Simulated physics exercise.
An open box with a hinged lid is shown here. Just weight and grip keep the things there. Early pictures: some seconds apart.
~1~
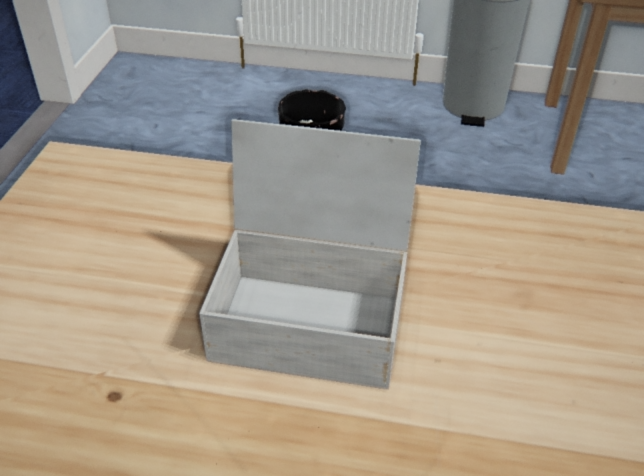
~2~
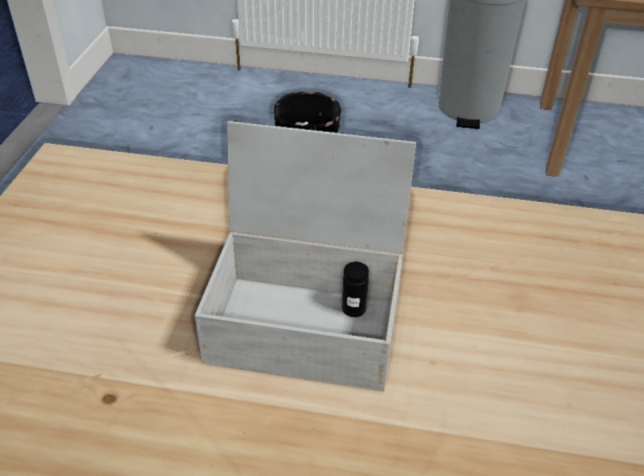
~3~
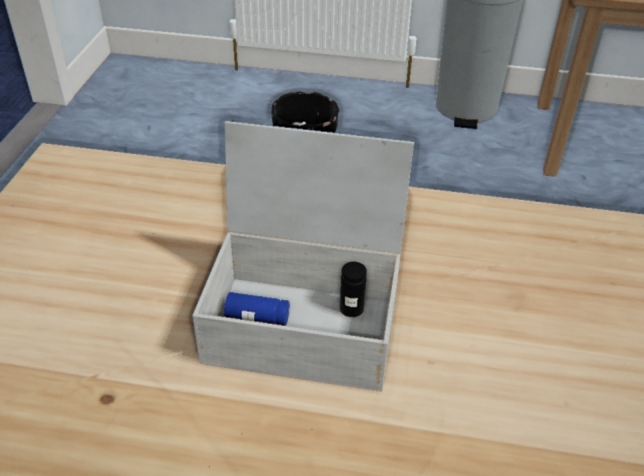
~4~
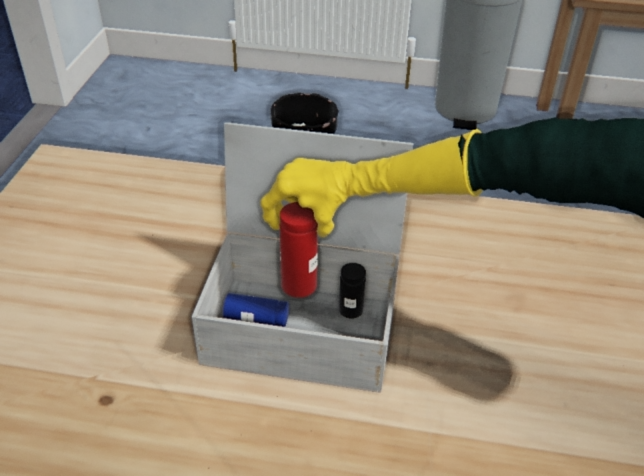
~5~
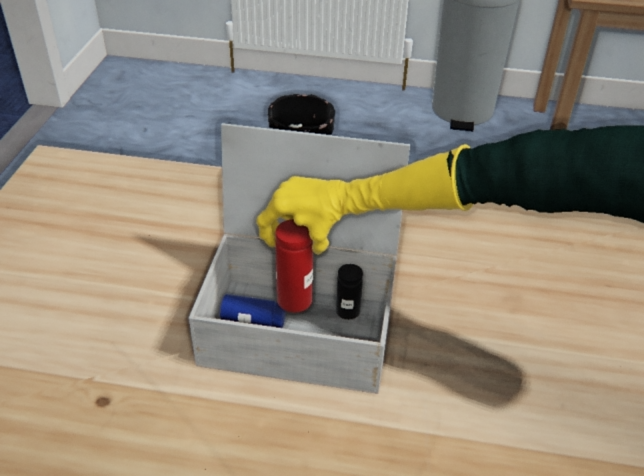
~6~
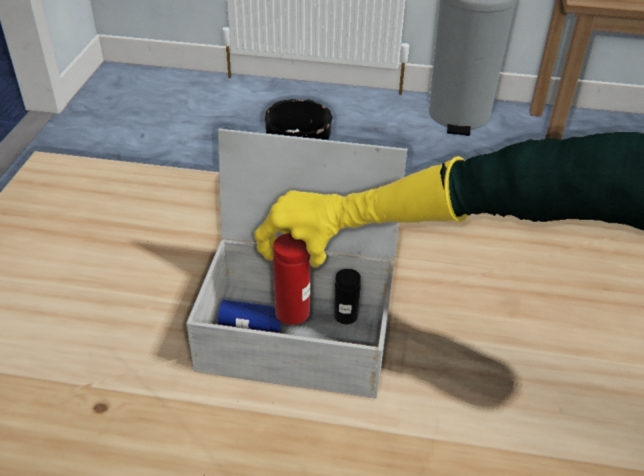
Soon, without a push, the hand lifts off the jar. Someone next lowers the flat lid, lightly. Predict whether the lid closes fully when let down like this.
Prediction: The lid closes fully.
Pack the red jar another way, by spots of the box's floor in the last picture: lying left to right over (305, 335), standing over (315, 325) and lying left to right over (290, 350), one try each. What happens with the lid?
Try 1: Lid shut; try 2: Lid not shut; try 3: Lid shut.
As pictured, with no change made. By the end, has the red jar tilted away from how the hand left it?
Looking at the last picture, the red jar sits at an angle.
Then, 1.10 s past the last view, lid starting down; red jar on its side near (323, 324).
Then, 1.80 s past the last view, lid 40° above the rim; red jar on its side near (323, 323).
Finally, lid shut; down or leaning hard in the box, red jar; the other 2 still in place. Final places as the last picture's camera would see them, red jar near (323, 323).
